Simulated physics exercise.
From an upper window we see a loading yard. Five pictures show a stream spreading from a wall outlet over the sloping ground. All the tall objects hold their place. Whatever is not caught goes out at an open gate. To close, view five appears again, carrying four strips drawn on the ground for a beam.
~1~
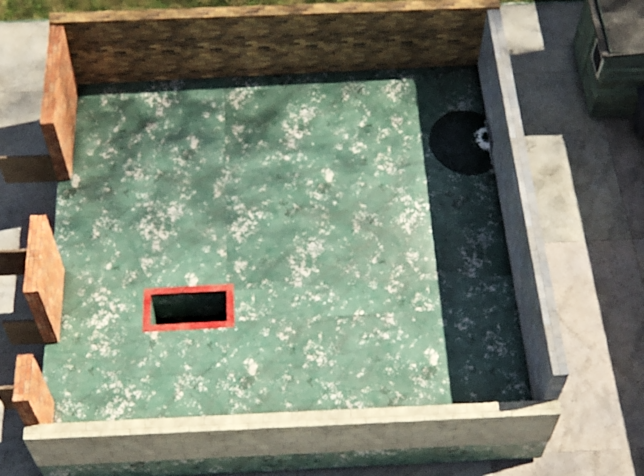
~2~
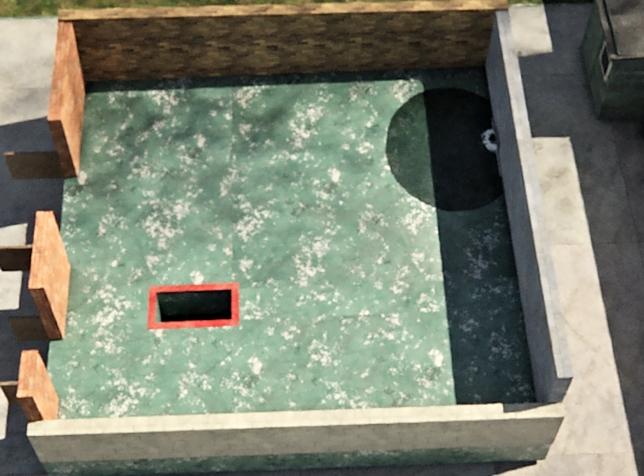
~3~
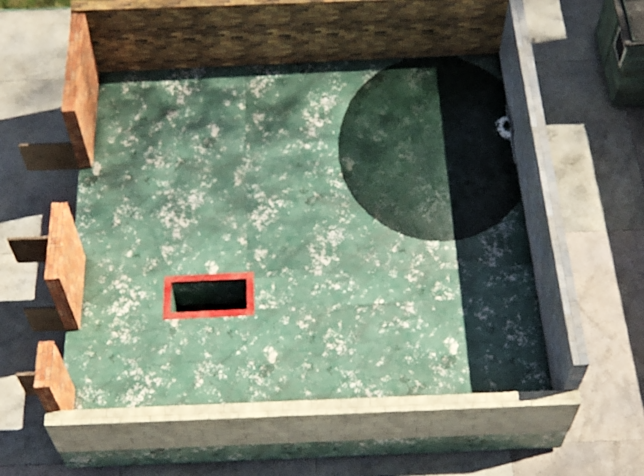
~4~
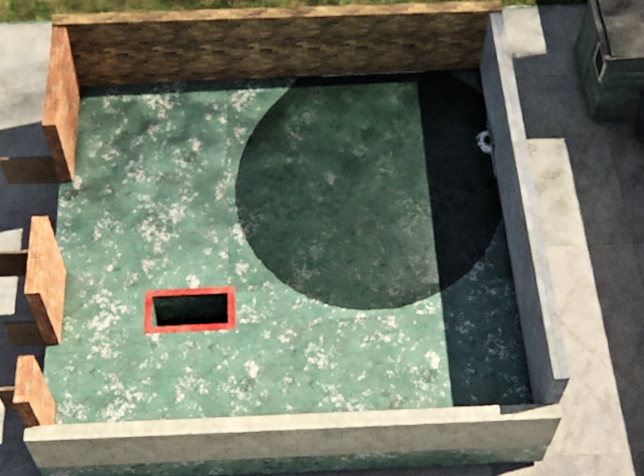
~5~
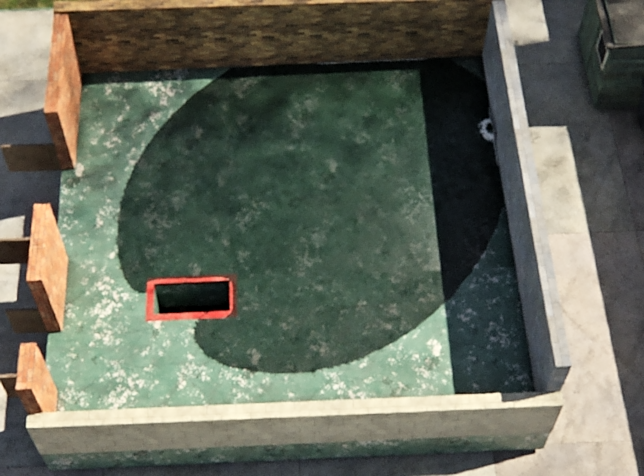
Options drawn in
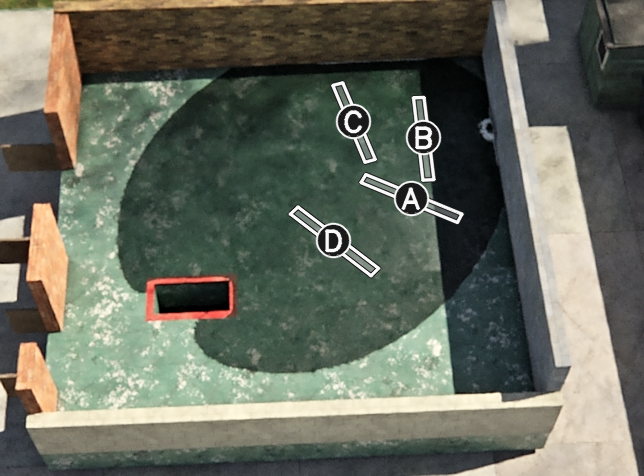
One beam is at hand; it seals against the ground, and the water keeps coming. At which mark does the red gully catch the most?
The answer is place C.
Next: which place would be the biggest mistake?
Place D.
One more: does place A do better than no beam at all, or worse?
Worse.
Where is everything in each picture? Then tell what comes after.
The first picture shows outfall at (490, 136); red gully at (189, 308); open gate at (57, 372); open gate at (68, 224); 2 % of the ground under water, visible out to (437, 128); red gully still dry.
In the second picture, 8 % of the ground under water, visible out to (408, 188); red gully still dry.
In the third picture, 18 % of the ground under water, visible out to (365, 204); red gully still dry.
In the fourth picture, 35 % of the ground under water, visible out to (245, 223); red gully still dry.
In the fifth picture, 58 % of the ground under water, visible out to (124, 254); red gully taking water.
In white, A from (363, 178) to (459, 218); B from (428, 179) to (418, 97); C from (337, 84) to (370, 160); D from (294, 210) to (374, 272).
With A, about 13 % of the stream goes into the red gully, about 86 % out by the gates.
With B, about 14 % of the stream goes into the red gully, about 85 % out by the gates.
With C, about 24 % of the stream goes into the red gully, about 75 % out by the gates.
With D, about 9 % of the stream goes into the red gully, about 90 % out by the gates.
